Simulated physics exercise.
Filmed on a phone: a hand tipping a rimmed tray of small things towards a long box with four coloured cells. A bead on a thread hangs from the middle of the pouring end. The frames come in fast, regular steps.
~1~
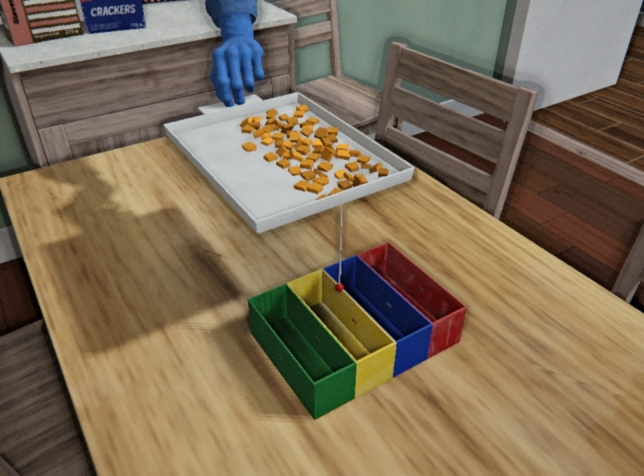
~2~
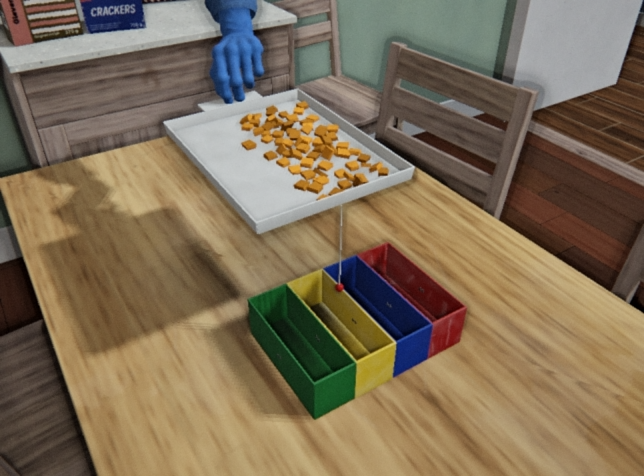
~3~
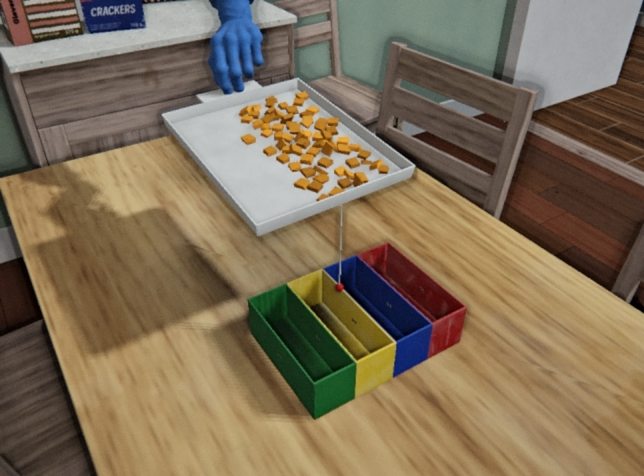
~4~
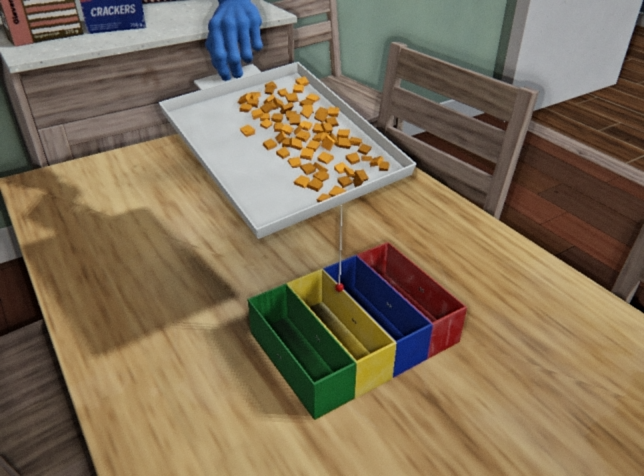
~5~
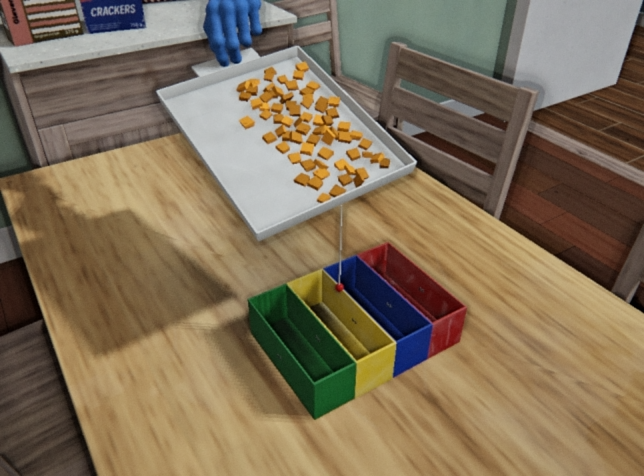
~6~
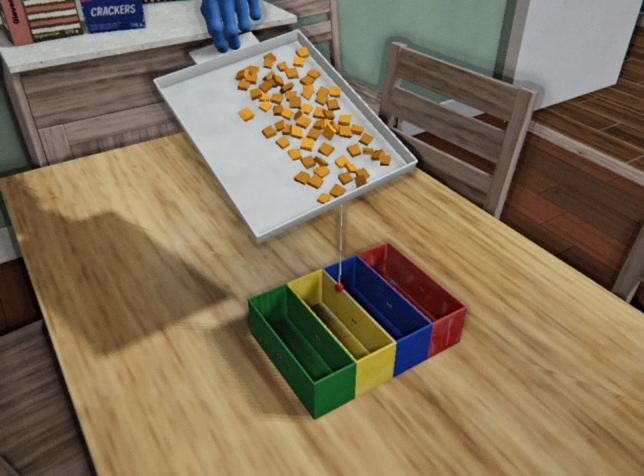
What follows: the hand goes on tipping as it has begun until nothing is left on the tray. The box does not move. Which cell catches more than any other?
Fullest: The green cell.
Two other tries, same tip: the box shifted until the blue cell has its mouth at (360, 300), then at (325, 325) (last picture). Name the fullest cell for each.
One: That green cell. Two: The yellow cell.
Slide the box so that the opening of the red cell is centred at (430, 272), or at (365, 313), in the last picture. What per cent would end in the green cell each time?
Near 20 % and 10 %.
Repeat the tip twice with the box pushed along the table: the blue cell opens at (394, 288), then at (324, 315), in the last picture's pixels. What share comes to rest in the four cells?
First some 30, then 100 per cent.
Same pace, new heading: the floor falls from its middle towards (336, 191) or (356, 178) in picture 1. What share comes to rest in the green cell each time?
About 0 and 0 per cent.
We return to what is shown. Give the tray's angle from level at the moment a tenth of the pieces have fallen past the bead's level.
Near 80 degrees.
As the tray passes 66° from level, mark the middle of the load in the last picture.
Around (299, 192).
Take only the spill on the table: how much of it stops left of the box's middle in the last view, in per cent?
Near 100 %.
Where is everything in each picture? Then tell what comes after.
In the first picture, corners of the pouring end near (257, 220) and (412, 167), level; middle of the load near (299, 143), small crackers; bead on its thread near (339, 288); green cell near (335, 388); yellow cell near (375, 367); blue cell near (412, 348); red cell near (447, 330).
In the second picture, corners of the pouring end near (257, 221) and (412, 167), level; middle of the load near (299, 141).
In the third picture, corners of the pouring end near (257, 224) and (412, 165), tipped barely, lowest at the left corner; middle of the load near (299, 136).
In the fourth picture, corners of the pouring end near (258, 227) and (413, 164), tipped a little, lowest at the left corner; middle of the load near (299, 128).
In the fifth picture, corners of the pouring end near (258, 231) and (414, 162), tipped clearly, lowest at the left corner; middle of the load near (299, 121).
In the sixth picture, corners of the pouring end near (258, 234) and (415, 160), tipped clearly, lowest at the left corner; middle of the load near (299, 114); green cell near (335, 388); yellow cell near (375, 367); blue cell near (412, 348); red cell near (447, 330).
Shortly afterwards, tray tipped steeply; all but a few on the tray; a little falling or outside the box.
Next, tray tipped past a quarter turn; near a third on the tray; near a quarter in the green cell; near a third falling or outside the box.
Some moments later, tray tipped past a quarter turn; near two thirds in the green cell; a little in the yellow cell; near a quarter falling or outside the box.
In the end, tray tipped past a quarter turn; near two thirds in the green cell; a little in the yellow cell; none at all in the blue cell; none at all in the red cell; near a quarter outside the box.
